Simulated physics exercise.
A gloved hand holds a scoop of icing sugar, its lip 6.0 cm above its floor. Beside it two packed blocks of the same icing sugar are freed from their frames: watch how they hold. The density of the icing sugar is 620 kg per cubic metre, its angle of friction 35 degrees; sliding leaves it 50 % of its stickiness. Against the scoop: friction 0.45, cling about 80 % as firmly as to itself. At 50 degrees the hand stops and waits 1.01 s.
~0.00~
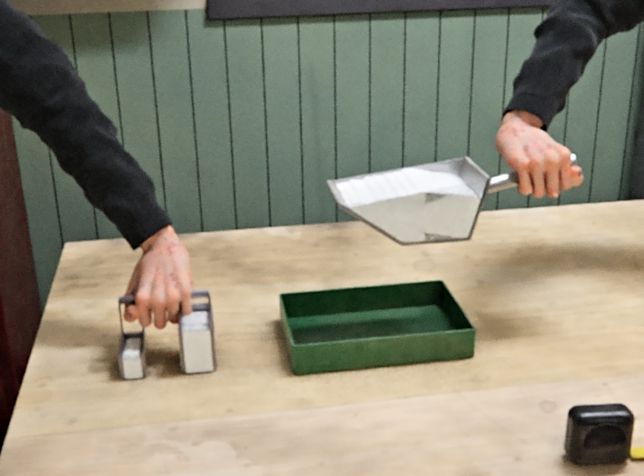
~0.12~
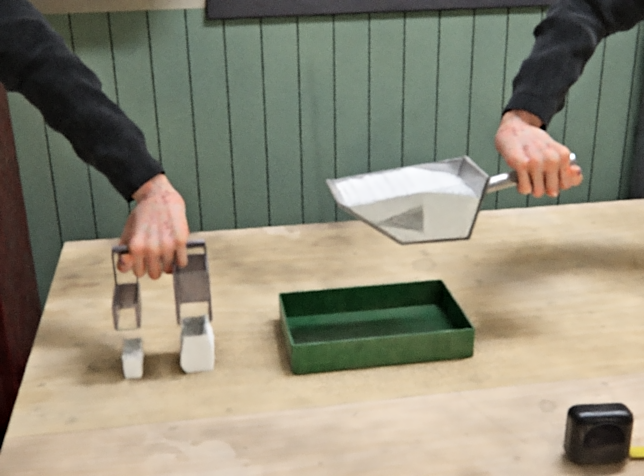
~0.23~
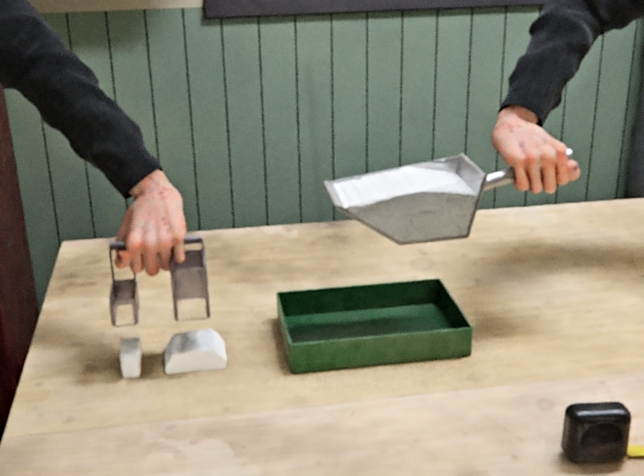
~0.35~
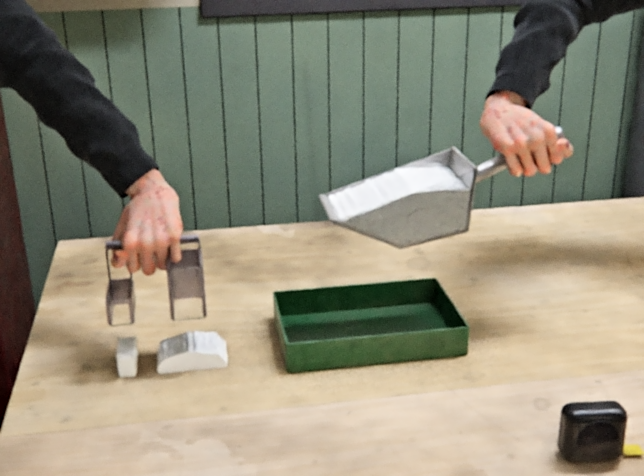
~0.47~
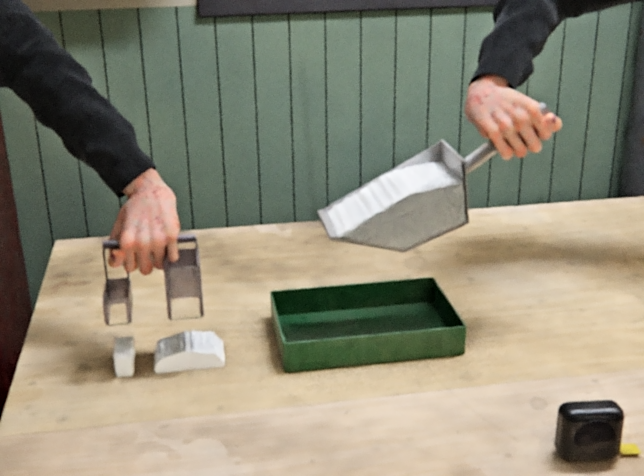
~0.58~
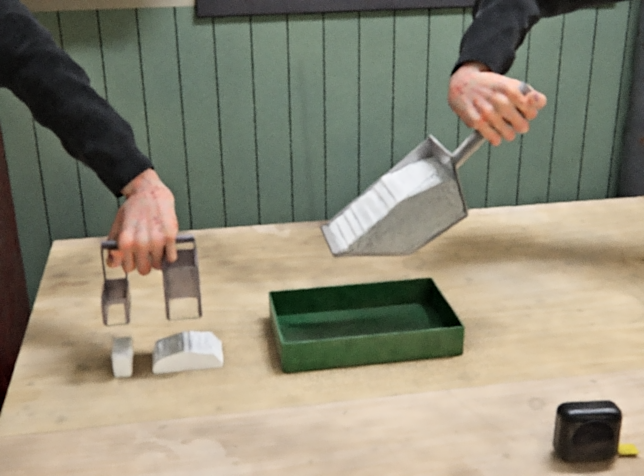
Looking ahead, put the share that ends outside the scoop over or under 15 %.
The result is over 15 %.
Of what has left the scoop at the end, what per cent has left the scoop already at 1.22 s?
Some 20 per cent.
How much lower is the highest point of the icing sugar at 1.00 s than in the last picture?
Roughly 1.5 cm.
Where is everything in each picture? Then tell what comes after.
In the first frame, lip at (342, 204), tilt 0 degrees; highest point of the icing sugar at (427, 192); test blocks 3.1 cm, 6.4 cm high (left to right).
In the second frame, lip at (342, 204), tilt 0 degrees; highest point of the icing sugar at (426, 191); test blocks 3.1 cm, 5.7 cm high (left to right).
In the third frame, lip at (339, 205), tilt 2 degrees; highest point of the icing sugar at (425, 190); test blocks 3.1 cm, 3.3 cm high (left to right).
In the fourth frame, lip at (334, 219), tilt 11 degrees; highest point of the icing sugar at (429, 191); test blocks 3.1 cm, 3.1 cm high (left to right).
In the fifth frame, lip at (332, 236), tilt 22 degrees; highest point of the icing sugar at (458, 184); test blocks 3.1 cm, 3.1 cm high (left to right).
In the sixth frame, lip at (335, 253), tilt 32 degrees; highest point of the icing sugar at (450, 179); test blocks 3.1 cm, 3.1 cm high (left to right).
By 0.77 s, the scoop is at 48 degrees and 0 % has left it.
By 1.00 s, the scoop is at 50 degrees and 0 % has left it.
By 1.22 s, the scoop is at 50 degrees and 6 % has left it.
By 1.45 s, the scoop is at 50 degrees and 24 % has left it.
By 1.81 s, at the end, the scoop is at 50 degrees and 32 % has left it.
